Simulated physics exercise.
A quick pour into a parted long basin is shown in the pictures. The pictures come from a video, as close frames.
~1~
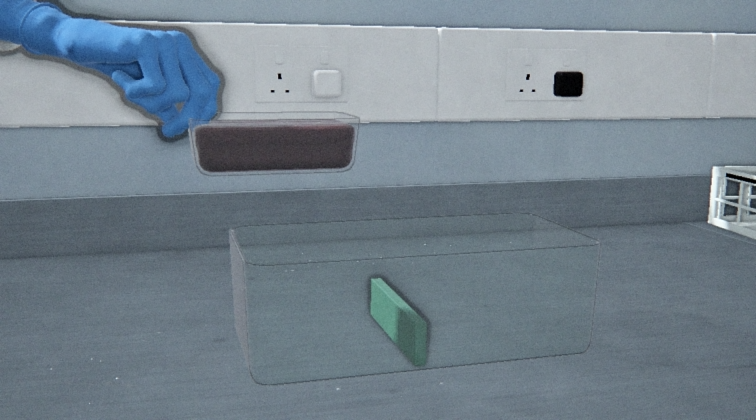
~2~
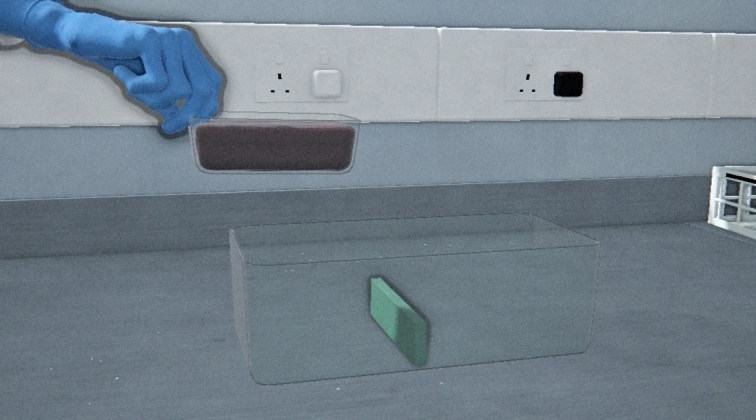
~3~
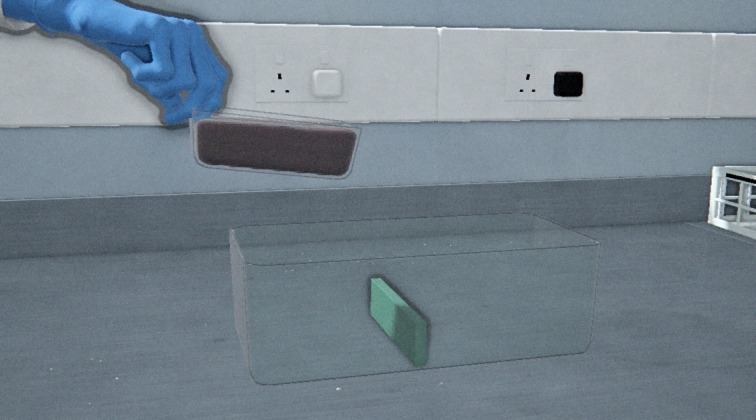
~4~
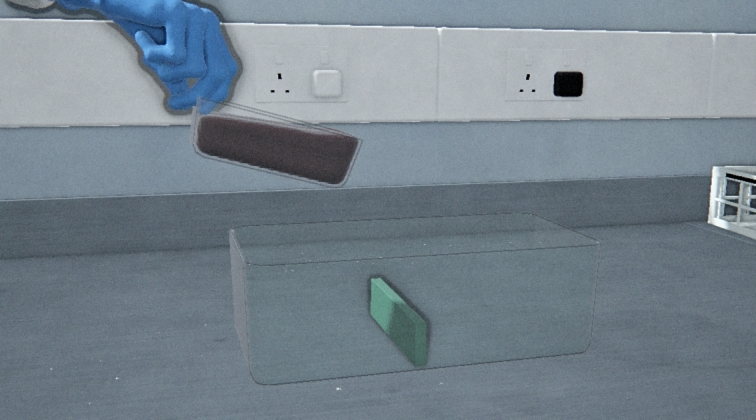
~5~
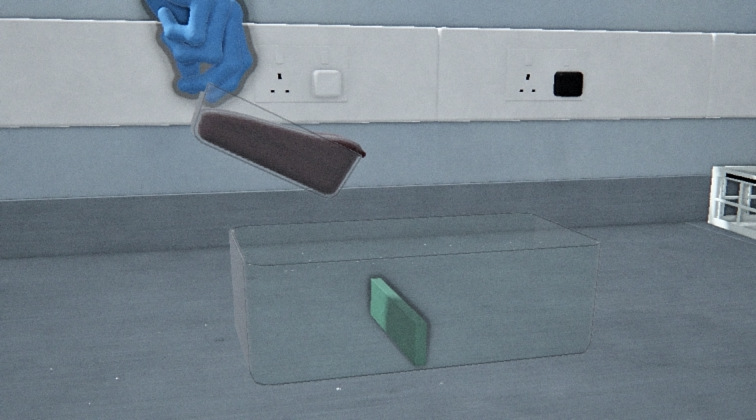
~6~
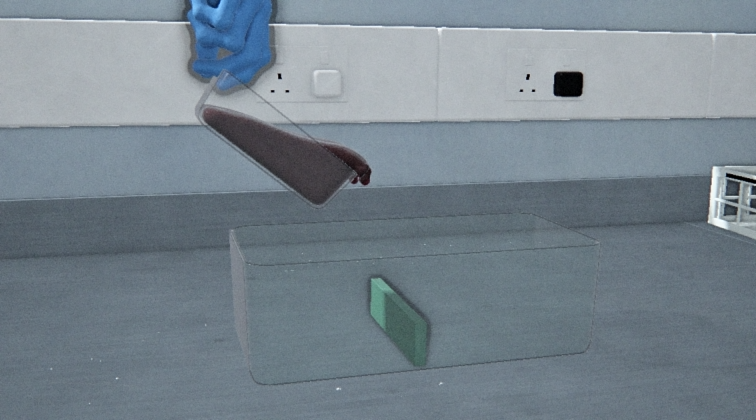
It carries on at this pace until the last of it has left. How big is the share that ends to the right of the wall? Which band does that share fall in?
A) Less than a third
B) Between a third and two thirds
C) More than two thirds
A, less than a third.
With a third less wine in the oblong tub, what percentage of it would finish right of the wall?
5 %.
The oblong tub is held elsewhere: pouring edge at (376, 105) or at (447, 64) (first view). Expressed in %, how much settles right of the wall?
Near 70 per cent for the first start, near 80 per cent for the second.
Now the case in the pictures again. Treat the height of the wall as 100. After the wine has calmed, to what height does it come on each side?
On the left roughly 40, on the right roughly 10.
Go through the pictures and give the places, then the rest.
In the first frame, tilt 0°; pouring edge (351, 117); surface from (192, 126) to (347, 123); the long basin's rim runs from (237, 247) to (565, 229); the wall's top is at (396, 300).
In the second frame, tilt 2°; pouring edge (351, 120); surface from (192, 124) to (347, 124).
In the third frame, tilt 7°; pouring edge (353, 127); surface from (194, 120) to (349, 128).
In the fourth frame, tilt 15°; pouring edge (354, 139); surface from (197, 116) to (351, 133).
In the fifth frame, tilt 26°; pouring edge (352, 154); surface from (198, 112) to (335, 137); 4 per cent is over the edge.
In the sixth frame, tilt 39°; pouring edge (347, 171); surface from (201, 107) to (319, 141); 13 per cent is over the edge.
A moment on, the oblong tub is tipped right over and 5 per cent is still to pour, 71 is left of the wall and 20 right of it.
Next, the oblong tub is tipped right over and 0 per cent is still to pour, 73 is left of the wall and 21 right of it.
Then the oblong tub is tipped right over and 0 per cent is still to pour, 76 is left of the wall and 22 right of it.
Later the oblong tub is tipped right over and 0 per cent is still to pour, 76 is left of the wall and 22 right of it.
In the end 76 per cent lies left of the wall, 22 right of it and 2 outside.
